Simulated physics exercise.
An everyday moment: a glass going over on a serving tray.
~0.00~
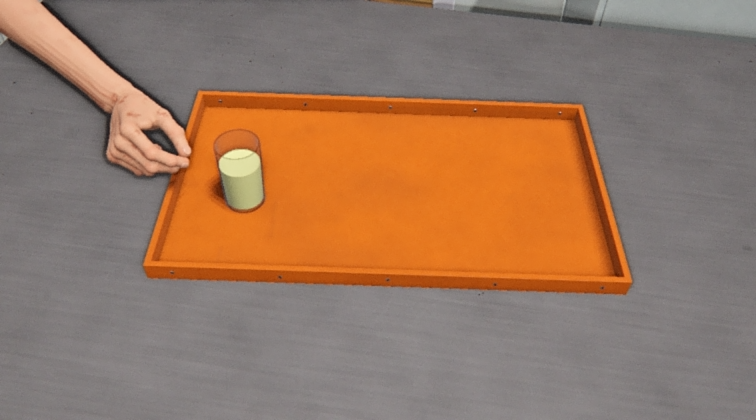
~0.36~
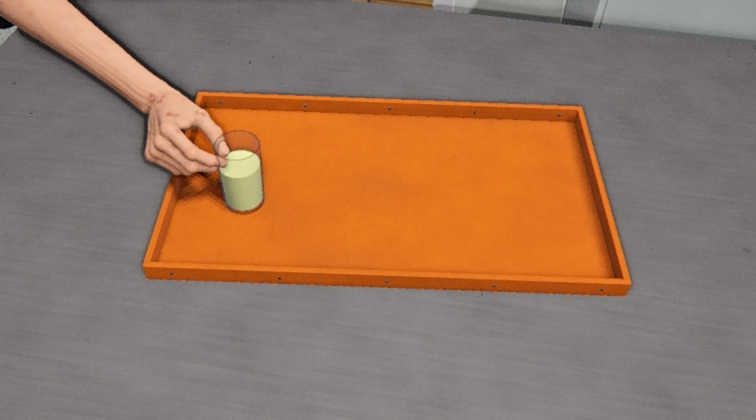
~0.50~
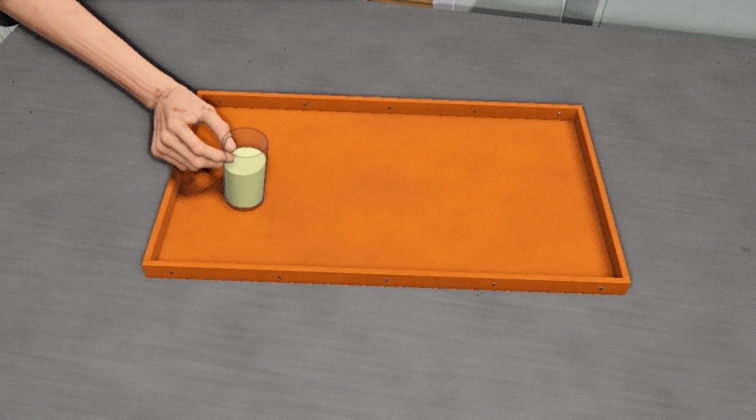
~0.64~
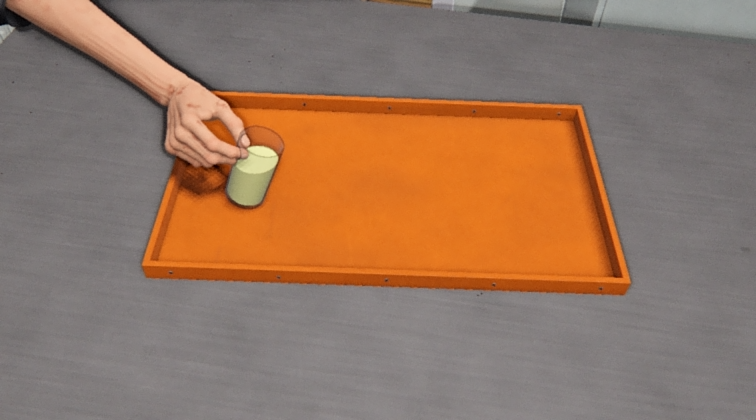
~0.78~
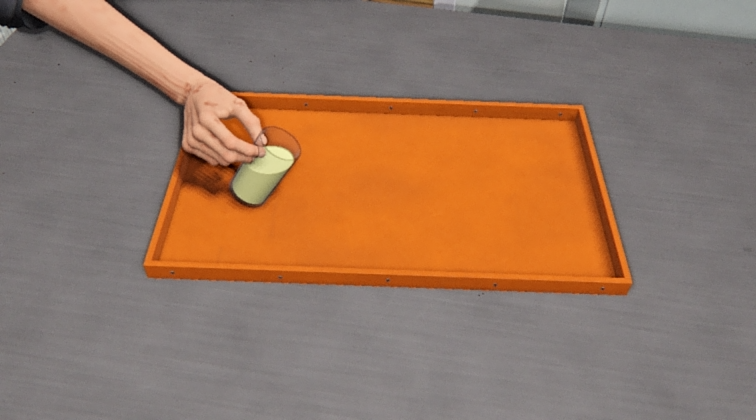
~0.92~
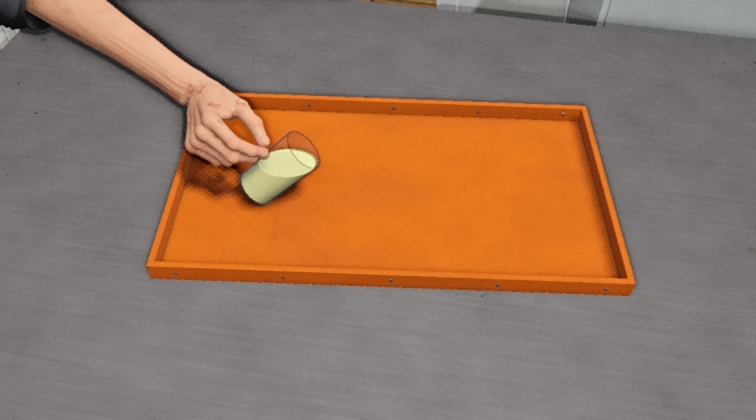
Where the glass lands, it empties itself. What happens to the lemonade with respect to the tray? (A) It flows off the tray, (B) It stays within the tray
(B) It stays within the tray.
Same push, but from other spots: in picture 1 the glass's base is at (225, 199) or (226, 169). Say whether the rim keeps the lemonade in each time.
One: It is held by the rim. Two: It keeps within the tray.
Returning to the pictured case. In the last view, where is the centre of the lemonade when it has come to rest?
Its centre ends up near (503, 188) in the last picture.
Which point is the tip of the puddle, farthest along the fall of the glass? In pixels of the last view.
It ends up somewhere close to (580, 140) in the last view.
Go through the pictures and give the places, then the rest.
In the first frame, it stands upright; glass (241, 171) about two thirds full; tray (370, 267).
In the second frame, fingers against its side; glass about two thirds full, surface at (239, 164).
In the third frame, fingers against its side; glass (245, 169) about two thirds full.
In the fourth frame, fingers against its side; glass about two thirds full, surface at (256, 160); tray (369, 267).
In the fifth frame, fingers against its side; glass (265, 167) tipped 30°.
In the sixth frame, it is falling; glass (279, 169) tipped 45°.
After 1.5 s, the glass lies in the tray; the puddle covers about as much as a plate; the rim holds it.
After 2.2 s, the puddle covers about as much as a tray; the rim holds it.
After 3.6 s, the puddle covers about as much as a tray; the rim holds it.
